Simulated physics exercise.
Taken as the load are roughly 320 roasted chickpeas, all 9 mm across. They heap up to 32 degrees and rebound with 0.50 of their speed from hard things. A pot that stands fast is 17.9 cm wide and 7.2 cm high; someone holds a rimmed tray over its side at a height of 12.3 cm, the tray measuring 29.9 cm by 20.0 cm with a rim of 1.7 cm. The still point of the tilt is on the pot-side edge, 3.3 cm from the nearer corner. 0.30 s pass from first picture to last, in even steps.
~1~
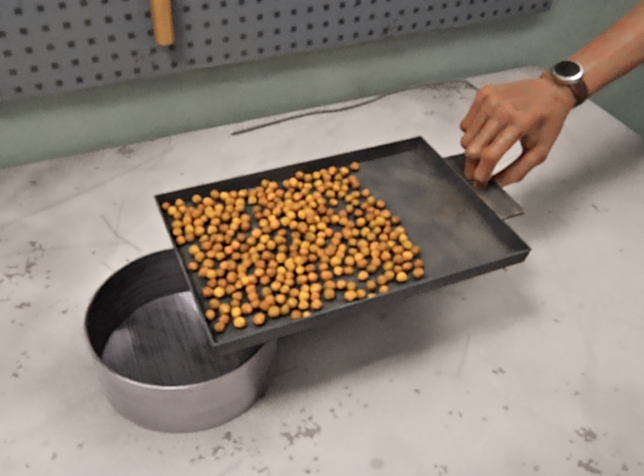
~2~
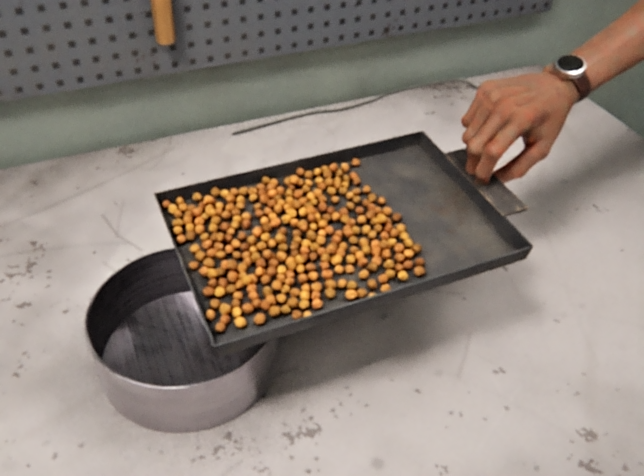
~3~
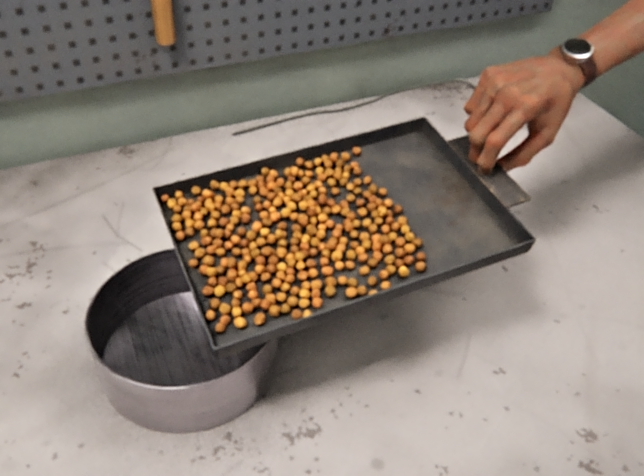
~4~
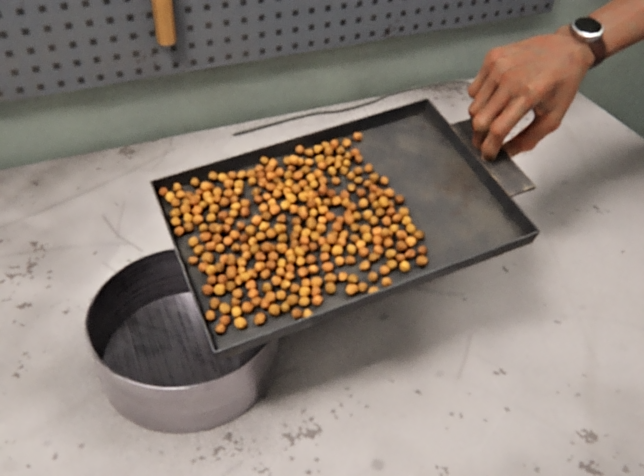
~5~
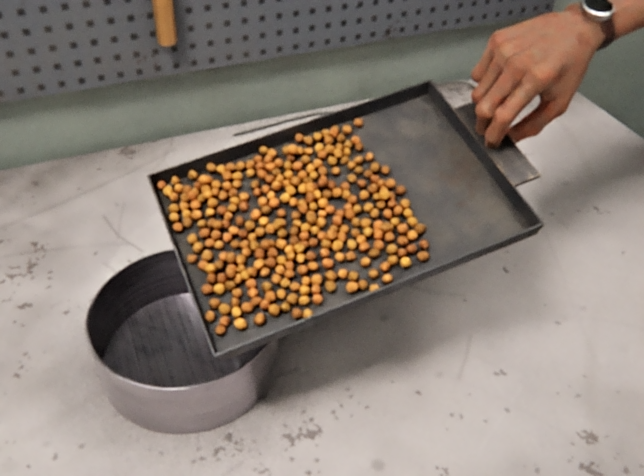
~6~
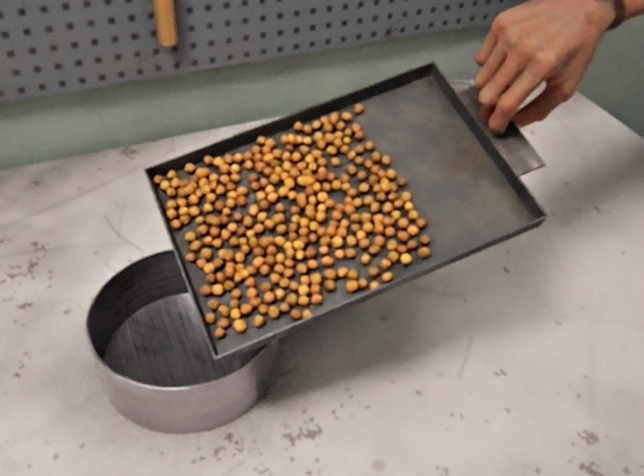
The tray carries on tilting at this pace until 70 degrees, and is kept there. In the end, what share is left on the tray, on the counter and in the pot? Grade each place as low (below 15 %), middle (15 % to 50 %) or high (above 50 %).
Left on the tray - high; counter - low; pot - low.
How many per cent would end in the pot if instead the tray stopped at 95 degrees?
Pot share: About 0 per cent.
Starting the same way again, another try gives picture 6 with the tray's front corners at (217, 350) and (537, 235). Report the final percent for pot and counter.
Per cent by place - pot 0, counter 0.
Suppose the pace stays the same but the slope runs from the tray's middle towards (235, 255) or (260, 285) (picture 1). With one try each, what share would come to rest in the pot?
The share comes to about 0 in a hundred, then about 0 in a hundred.
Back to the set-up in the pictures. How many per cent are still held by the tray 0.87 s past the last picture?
Close to 95 in a hundred parts of the load.
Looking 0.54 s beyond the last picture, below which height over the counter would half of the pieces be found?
Some 20 cm.
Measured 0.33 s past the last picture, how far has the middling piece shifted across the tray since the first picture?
I'd say close to 4 centimetres.
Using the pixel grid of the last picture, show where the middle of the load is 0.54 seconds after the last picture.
Load centre: About (261, 243) px.
Then, 0.33 s after the last picture, tilt 44 degrees; the tray holds 100 %, the pot 0 %.
Then, 0.54 s after the last picture, tilt 61 degrees; the tray holds 100 %, the pot 0 %.
Then, 0.87 s after the last picture, tilt 70 degrees; the tray holds 95 %, the pot 0 %.
In the end, tray 95 %, counter 5 %, pot 0 %.
